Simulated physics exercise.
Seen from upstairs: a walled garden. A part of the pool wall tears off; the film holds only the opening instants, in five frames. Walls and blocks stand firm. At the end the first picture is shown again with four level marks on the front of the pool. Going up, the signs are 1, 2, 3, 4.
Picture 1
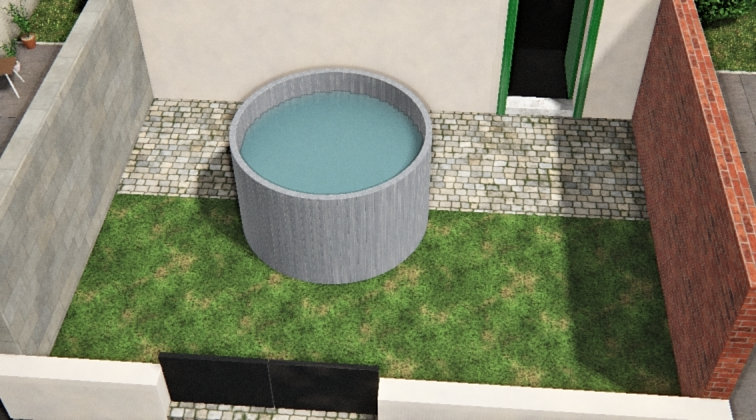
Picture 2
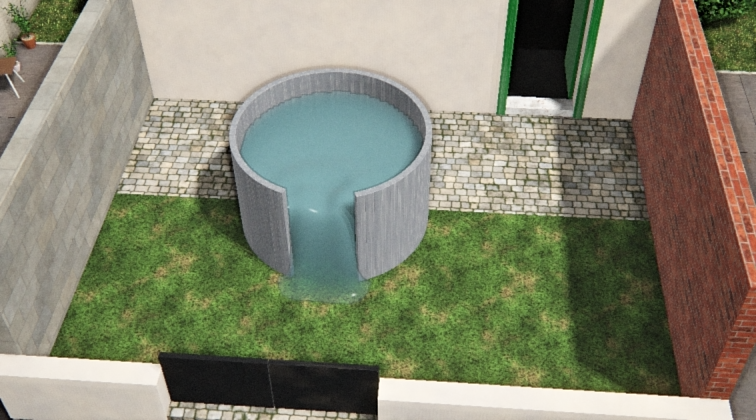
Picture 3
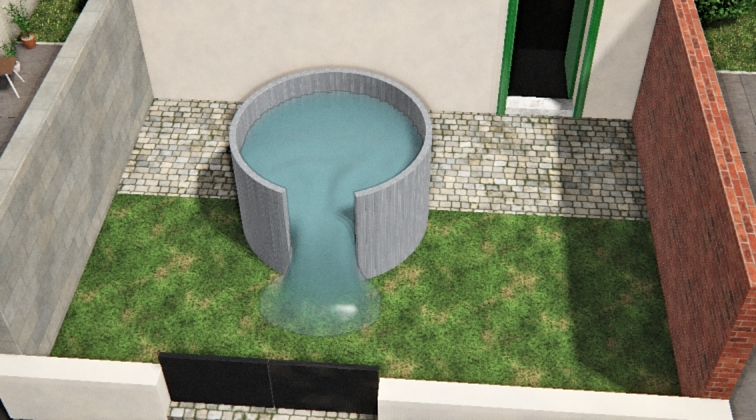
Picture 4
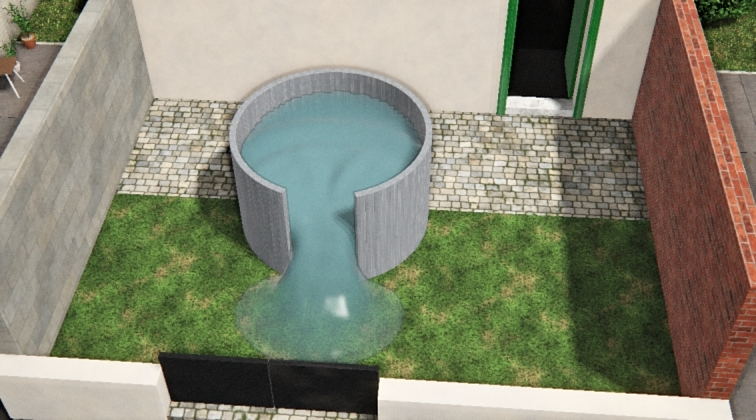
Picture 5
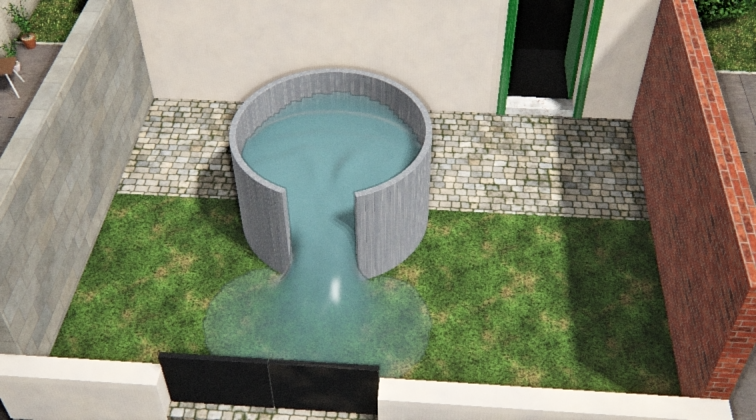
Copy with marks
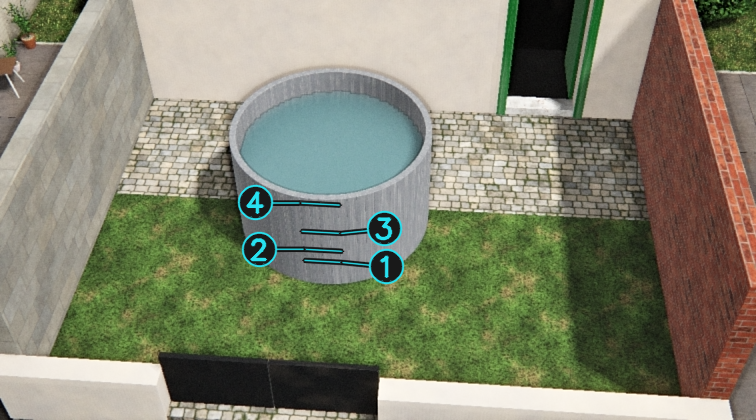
A round grey pool full of water stood in a walled garden until a gap opened in its front, and the water poured through onto the grass, spreading outward toward the black gate.
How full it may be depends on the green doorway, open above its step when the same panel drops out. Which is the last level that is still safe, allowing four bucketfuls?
That is line 3.
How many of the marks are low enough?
Three.
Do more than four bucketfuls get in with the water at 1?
No, that is safe.
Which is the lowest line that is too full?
That is line 4.
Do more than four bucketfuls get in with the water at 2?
No, that is safe.
On the marked copy, 1 at (323, 261); 2 at (322, 250); 3 at (321, 232); 4 at (319, 204); from the bottom up 1, 2, 3, 4.
If 1 is chosen, nothing gets over.
If 2 is chosen, nothing gets over.
If 3 is chosen, a splash gets over, under a bucket.
If 4 is chosen, about 9 bucketfuls get in.
